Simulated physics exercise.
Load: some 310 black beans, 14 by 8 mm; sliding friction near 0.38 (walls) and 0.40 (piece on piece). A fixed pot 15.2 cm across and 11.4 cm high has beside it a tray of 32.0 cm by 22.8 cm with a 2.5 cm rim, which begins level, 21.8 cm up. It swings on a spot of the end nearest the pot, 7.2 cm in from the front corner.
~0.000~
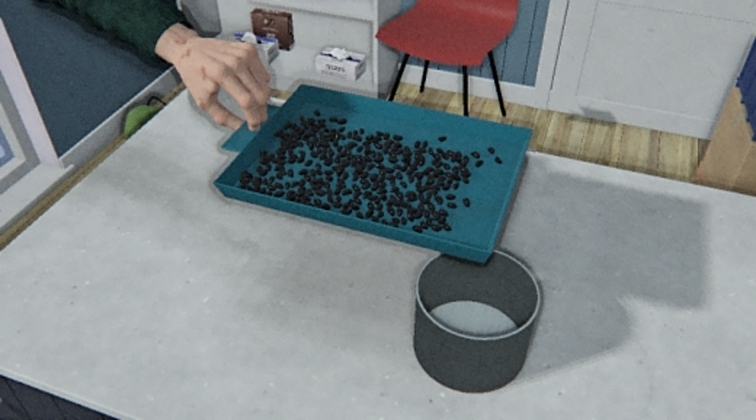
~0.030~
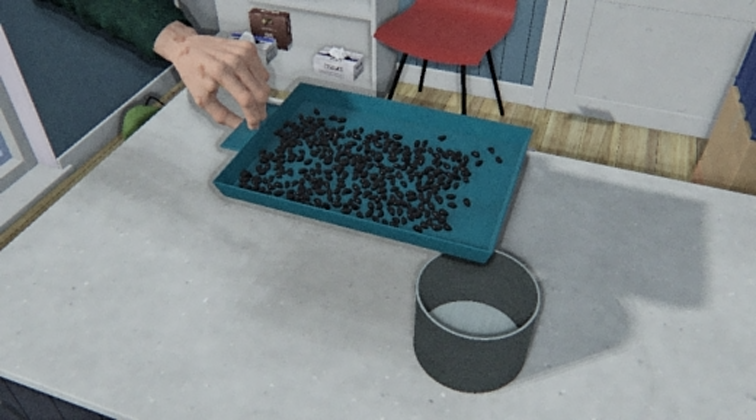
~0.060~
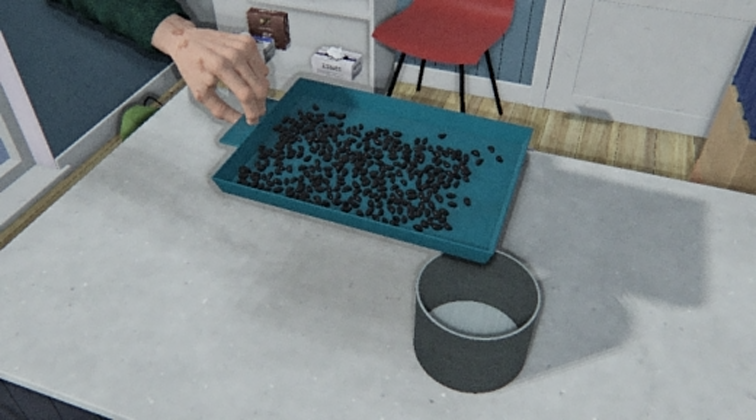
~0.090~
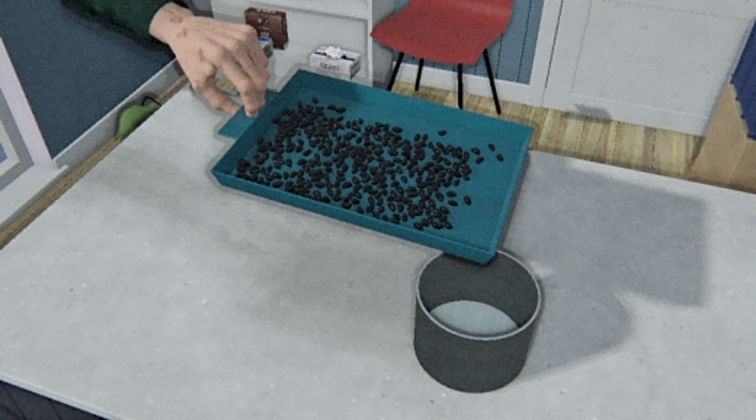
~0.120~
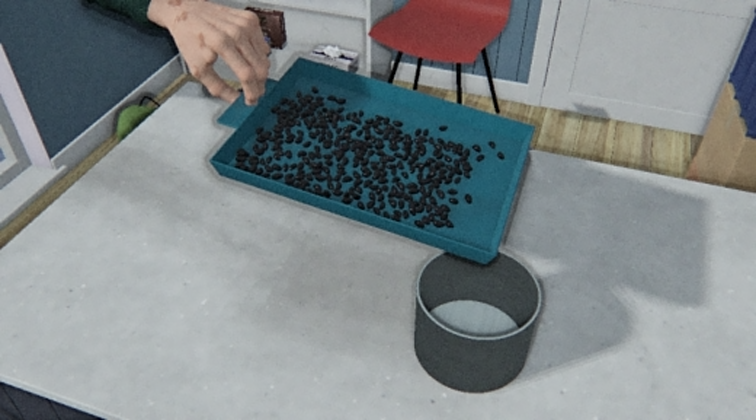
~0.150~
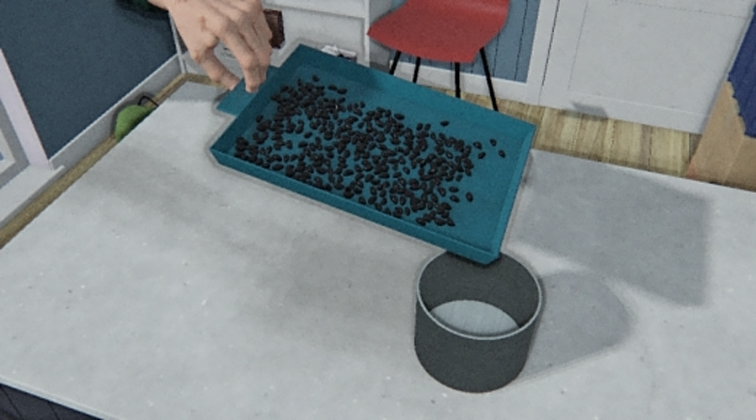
To begin with, a teal tray scattered with many black beans sits level above a pale countertop, a hand at its far left end and a dark grey pot near its right front corner. The tray's left end then rises gradually, slanting it down toward the pot, while the beans stay spread across it.
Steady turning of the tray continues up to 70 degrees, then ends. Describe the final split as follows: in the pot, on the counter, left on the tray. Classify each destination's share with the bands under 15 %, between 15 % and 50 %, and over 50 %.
Pot: Under 15 %; counter: Over 50 %; tray: Between 15 % and 50 %.
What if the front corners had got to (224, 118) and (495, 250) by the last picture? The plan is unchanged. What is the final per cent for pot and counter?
You'd end with pot at 5 and counter at 80.
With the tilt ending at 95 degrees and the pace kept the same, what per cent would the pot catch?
Near 20 %, then.
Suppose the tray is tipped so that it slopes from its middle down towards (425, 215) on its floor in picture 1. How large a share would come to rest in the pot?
The share comes to about 20 in a hundred.
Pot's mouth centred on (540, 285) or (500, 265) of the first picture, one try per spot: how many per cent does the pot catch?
First try around 35 %, second around 5 %.
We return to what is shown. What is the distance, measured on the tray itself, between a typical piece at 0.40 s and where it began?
2 cm.
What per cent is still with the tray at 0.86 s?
25%, roughly.
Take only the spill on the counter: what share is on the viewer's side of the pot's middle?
70 %.
After 0.40 s, tilt 40 degrees; the tray holds 100 %, the pot 0 %.
Then, at 0.57 s, tilt 60 degrees; the tray holds 100 %, the pot 0 %.
Then, at 0.86 s, tilt 70 degrees; the tray holds 25 %, the pot 0 %.
By 2.3 s all is still; pot 5 %, counter 70 %, tray 25 %.
